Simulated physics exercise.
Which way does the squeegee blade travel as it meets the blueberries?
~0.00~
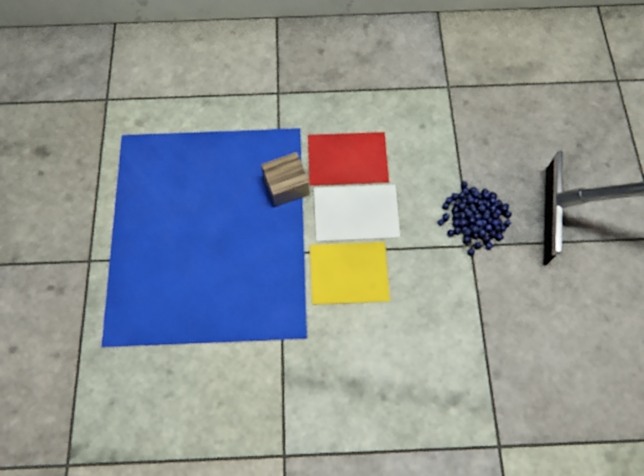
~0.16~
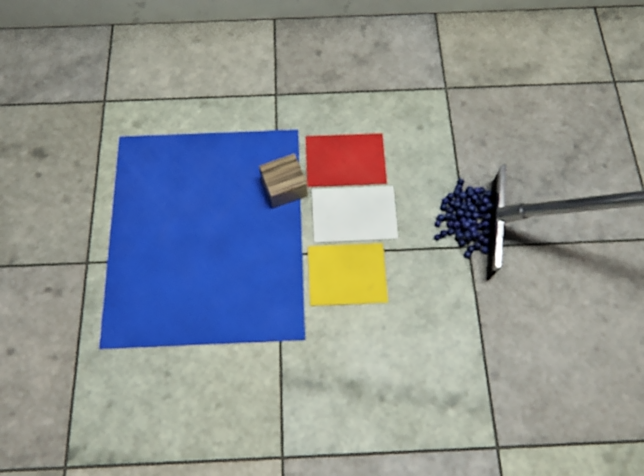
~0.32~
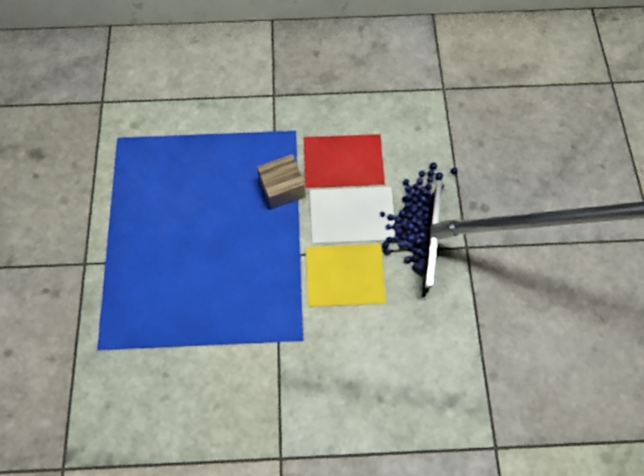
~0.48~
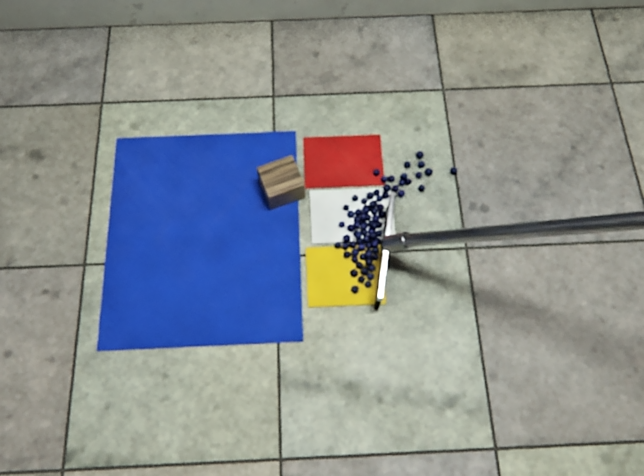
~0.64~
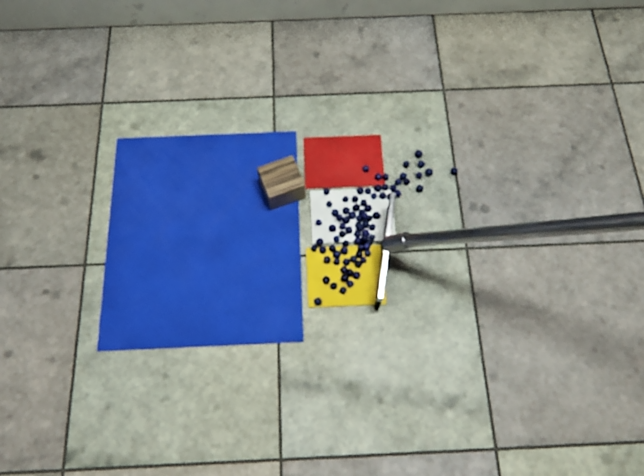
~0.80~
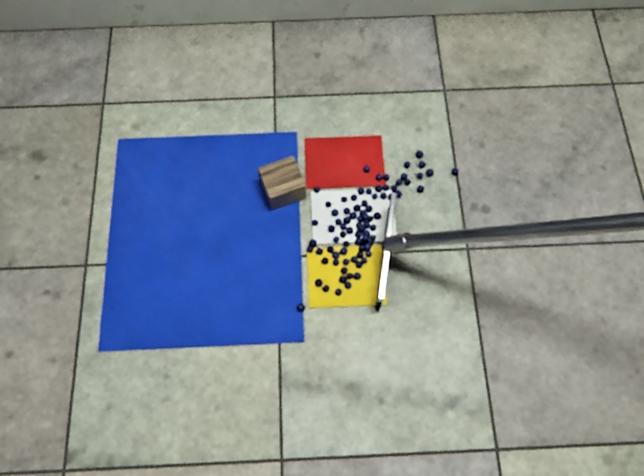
The blade travels to the left, pushing the blueberries toward the coloured mats.
